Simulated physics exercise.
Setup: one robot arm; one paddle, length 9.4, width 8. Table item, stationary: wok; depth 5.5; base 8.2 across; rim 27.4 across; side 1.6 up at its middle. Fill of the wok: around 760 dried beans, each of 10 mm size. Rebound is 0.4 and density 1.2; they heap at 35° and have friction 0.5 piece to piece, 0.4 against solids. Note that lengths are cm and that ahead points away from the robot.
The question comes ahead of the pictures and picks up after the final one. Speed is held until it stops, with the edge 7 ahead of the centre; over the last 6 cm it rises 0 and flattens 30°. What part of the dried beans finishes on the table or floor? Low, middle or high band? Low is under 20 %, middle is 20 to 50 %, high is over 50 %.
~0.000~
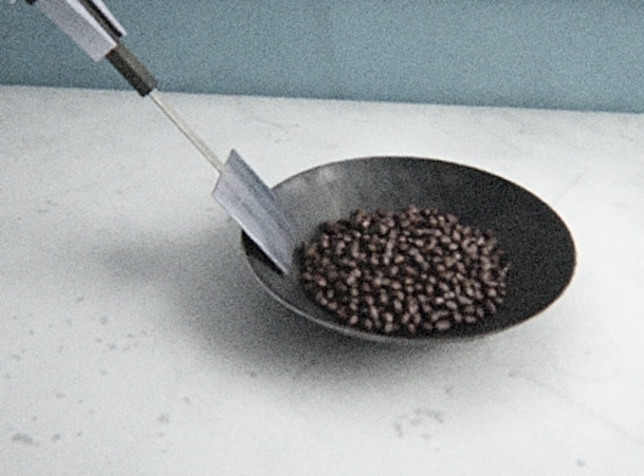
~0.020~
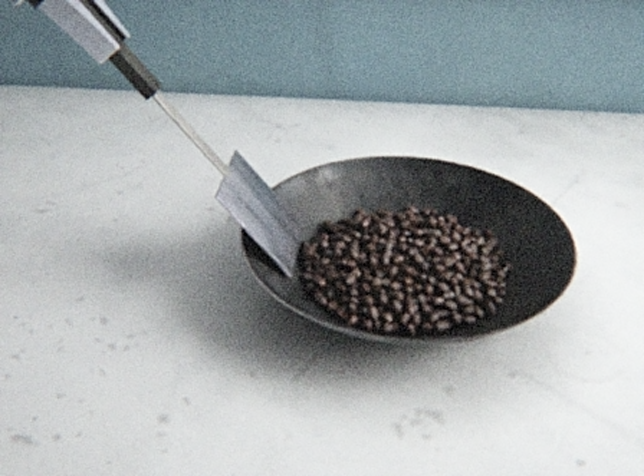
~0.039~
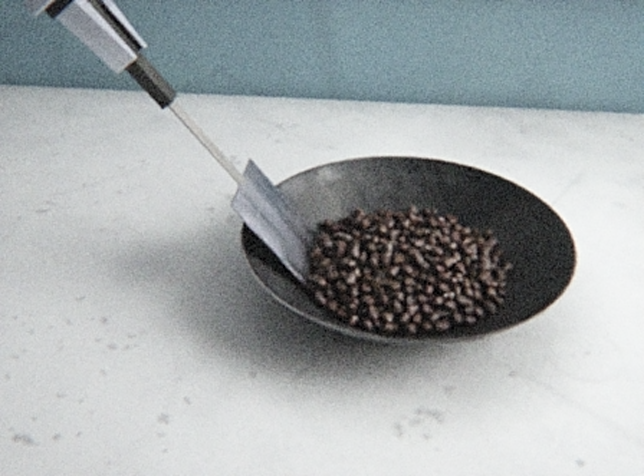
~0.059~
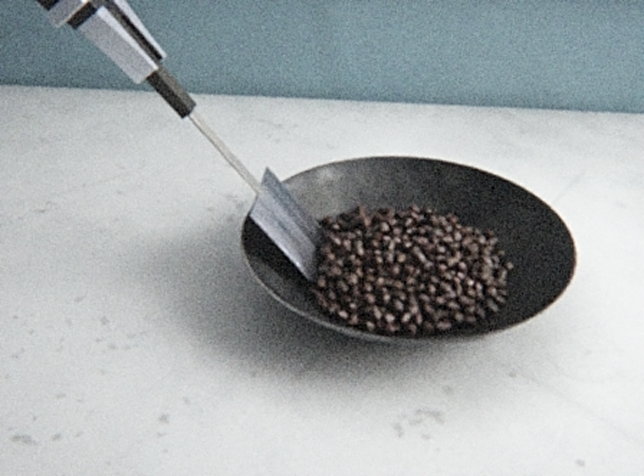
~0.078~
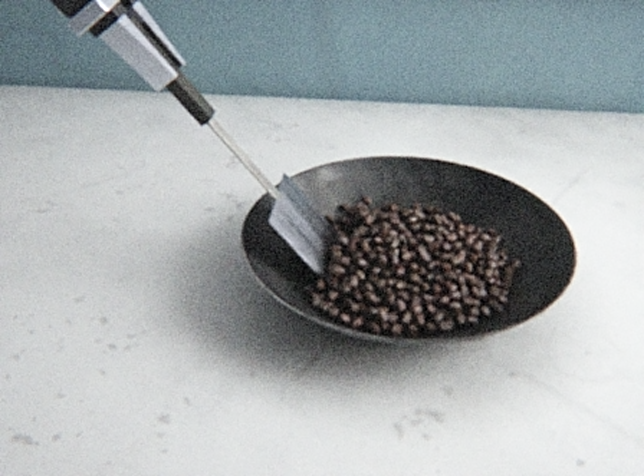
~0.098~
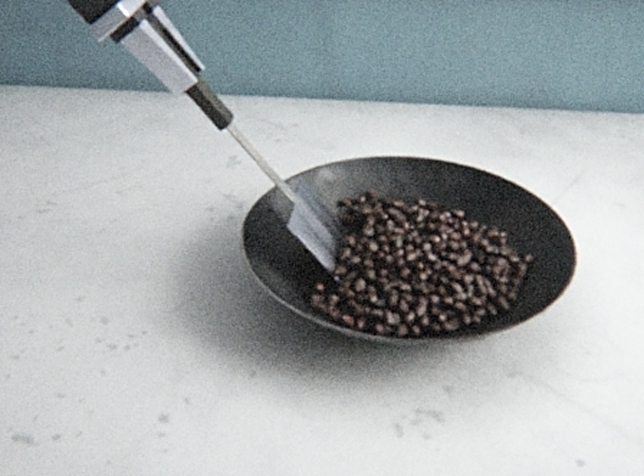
Low band.
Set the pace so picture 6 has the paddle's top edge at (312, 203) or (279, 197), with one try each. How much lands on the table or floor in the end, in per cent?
That comes to some 15 and some 10 percent, in that order.
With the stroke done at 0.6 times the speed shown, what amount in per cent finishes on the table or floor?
Something close to 10 per cent ends up on the table or floor.
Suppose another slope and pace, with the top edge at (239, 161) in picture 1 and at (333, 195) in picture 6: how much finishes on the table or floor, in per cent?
Off the vessel, on the table or floor: Some 25 percent.
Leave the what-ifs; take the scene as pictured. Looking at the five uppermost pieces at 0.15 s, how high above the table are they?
Height: Some 5 cm.
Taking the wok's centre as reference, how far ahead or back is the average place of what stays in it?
I'd put it at roughly 5.5 cm toward the front.
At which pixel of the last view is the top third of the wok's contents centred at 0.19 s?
Centre: Approx. (498, 247) in the last view.
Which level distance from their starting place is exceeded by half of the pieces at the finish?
Roughly 7 centimetres.
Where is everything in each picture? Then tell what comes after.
The first picture shows the paddle top edge at (223, 170), sloping 52°; upper third of the load around (405, 255), from x 305 to 510, top at y 210; 756 in the wok.
The second picture shows the paddle top edge at (226, 172), sloping 52°; upper third of the load around (405, 255), from x 305 to 510, top at y 210.
The third picture shows the paddle top edge at (241, 180), sloping 52°; upper third of the load around (405, 254), from x 310 to 510, top at y 210.
The fourth picture shows the paddle top edge at (259, 189), sloping 52°; upper third of the load around (403, 253), from x 310 to 510, top at y 210.
The fifth picture shows the paddle top edge at (277, 196), sloping 52°; upper third of the load around (409, 255), from x 310 to 515, top at y 200.
The sixth picture shows the paddle top edge at (295, 200), sloping 52°; upper third of the load around (419, 253), from x 305 to 530, top at y 195; 756 in the wok.
After 0.15 s, sloping 52°, highest piece 5 above the table; 756 in the wok.
After 0.19 s, sloping 39°, highest piece 7 above the table; 755 in the wok, 1 on the blade or in flight.
After 0.42 s, sloping 22°, highest piece 7 above the table; 663 in the wok, 89 on the table or floor, 4 on the blade or in flight.
After 1.47 s, sloping 22°, highest piece 7 above the table; 661 in the wok, 95 on the table or floor.
In the end, 661 in the wok, 95 on the table or floor. That is 13 % on the table or floor.
